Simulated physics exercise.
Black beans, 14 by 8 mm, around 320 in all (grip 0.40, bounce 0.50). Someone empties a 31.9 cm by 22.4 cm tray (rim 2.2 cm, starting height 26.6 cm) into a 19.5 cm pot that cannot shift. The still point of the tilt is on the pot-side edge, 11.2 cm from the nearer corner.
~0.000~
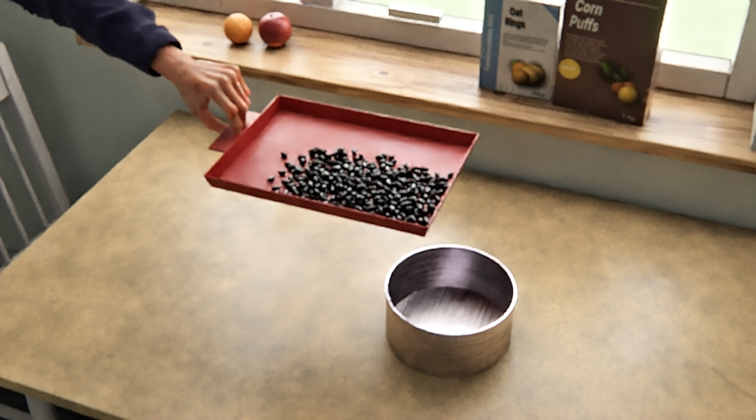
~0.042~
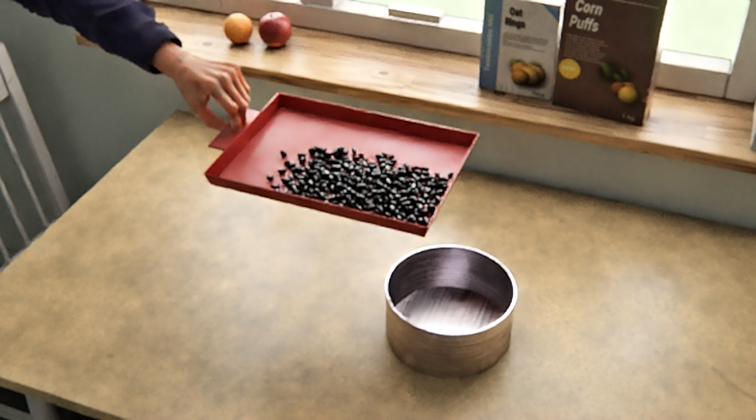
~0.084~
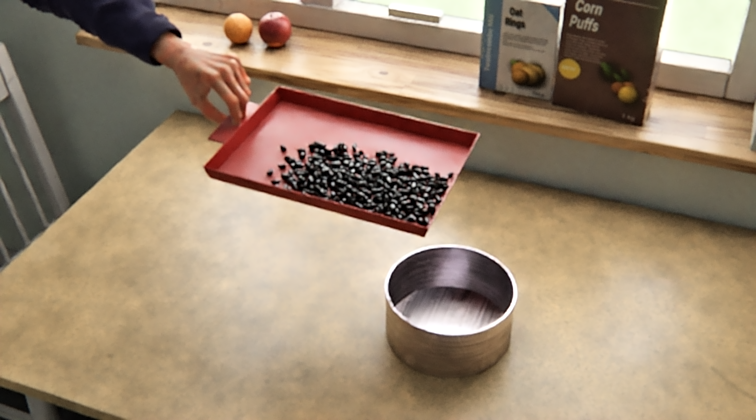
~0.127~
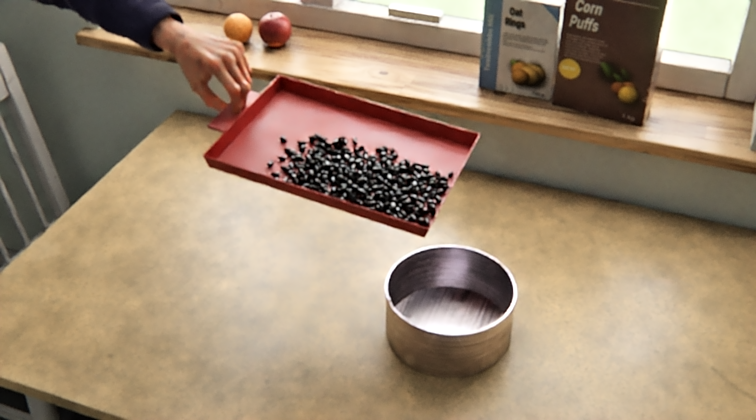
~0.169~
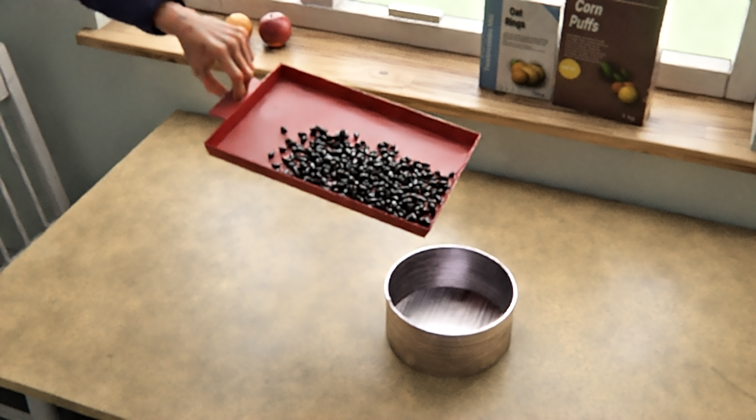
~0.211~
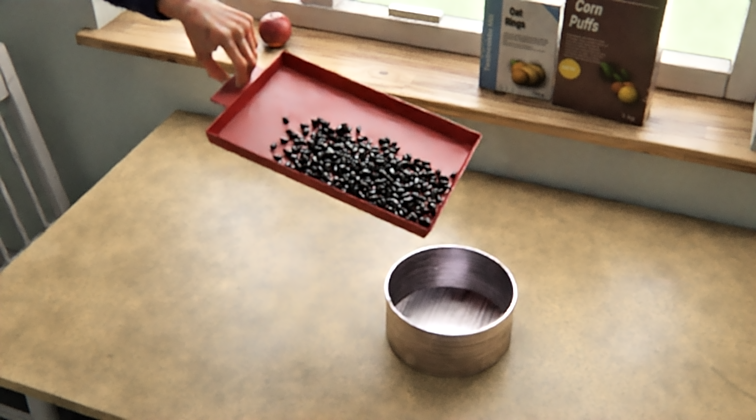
A hand held a red tray of shiny black beans above a table, near a round pot, then raised the tray's left end, tilting it down toward the right while the beans barely shifted.
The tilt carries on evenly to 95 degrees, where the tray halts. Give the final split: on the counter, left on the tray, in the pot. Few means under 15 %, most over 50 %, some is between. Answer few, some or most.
Counter some, tray few, pot most.
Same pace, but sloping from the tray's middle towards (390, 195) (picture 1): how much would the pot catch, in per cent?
About 40 per cent.
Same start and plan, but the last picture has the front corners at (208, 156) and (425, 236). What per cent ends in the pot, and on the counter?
Pot 45, counter 50.
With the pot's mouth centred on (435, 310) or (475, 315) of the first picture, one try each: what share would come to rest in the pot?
Some 60 and 85 per cent.
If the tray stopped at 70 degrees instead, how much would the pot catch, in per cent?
It would be near 35 per cent.
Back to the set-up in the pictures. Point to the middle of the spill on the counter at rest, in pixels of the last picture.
Near (523, 400).
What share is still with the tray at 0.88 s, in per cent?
Some 55 per cent of the load.
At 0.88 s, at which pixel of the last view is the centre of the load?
Near (462, 212).
After 0.61 s, tilt 53 degrees; the tray holds 100 %, the pot 0 %.
After 0.88 s, tilt 79 degrees; the tray holds 55 %, the pot 0 %.
After 1.25 s, tilt 95 degrees; the tray holds 0 %, the pot 50 %.
At rest (2.5 s), counter 40 %, tray 0 %, pot 60 %.
